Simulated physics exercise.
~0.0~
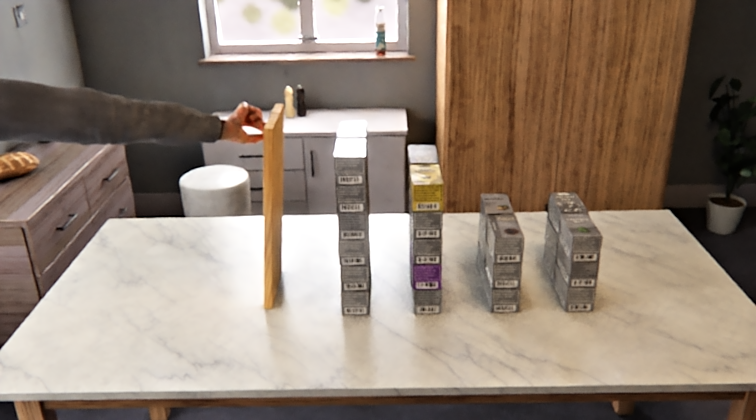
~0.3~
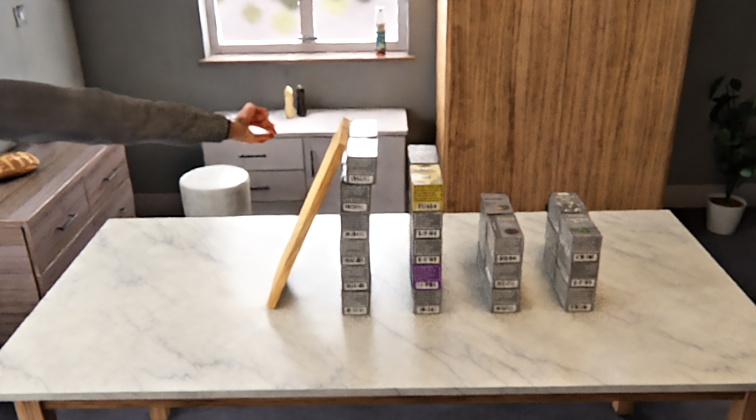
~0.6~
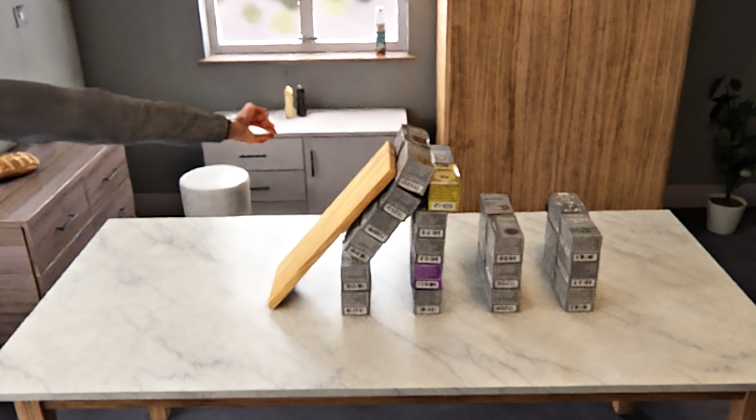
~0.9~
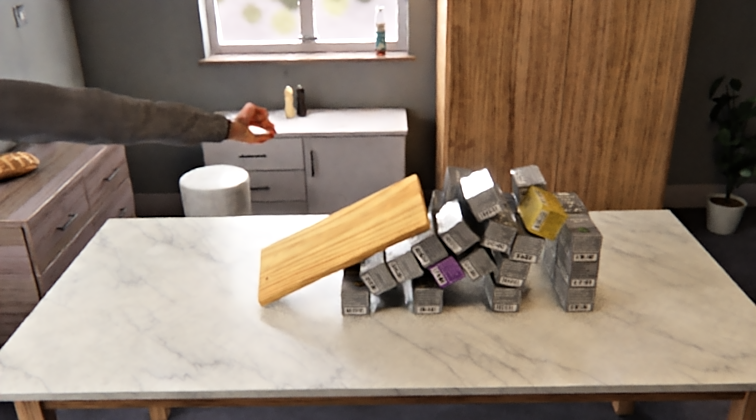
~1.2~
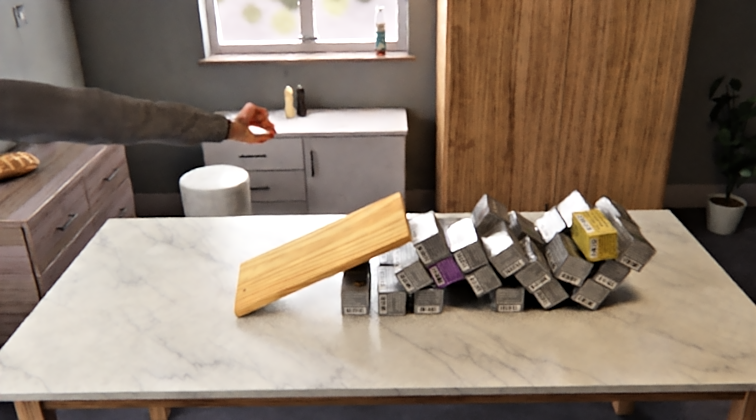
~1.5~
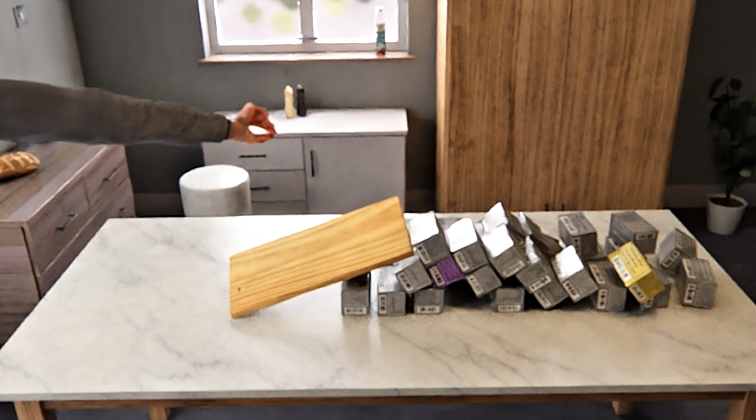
A wooden board tips right into stacked grey packets, toppling them into a sprawling heap.
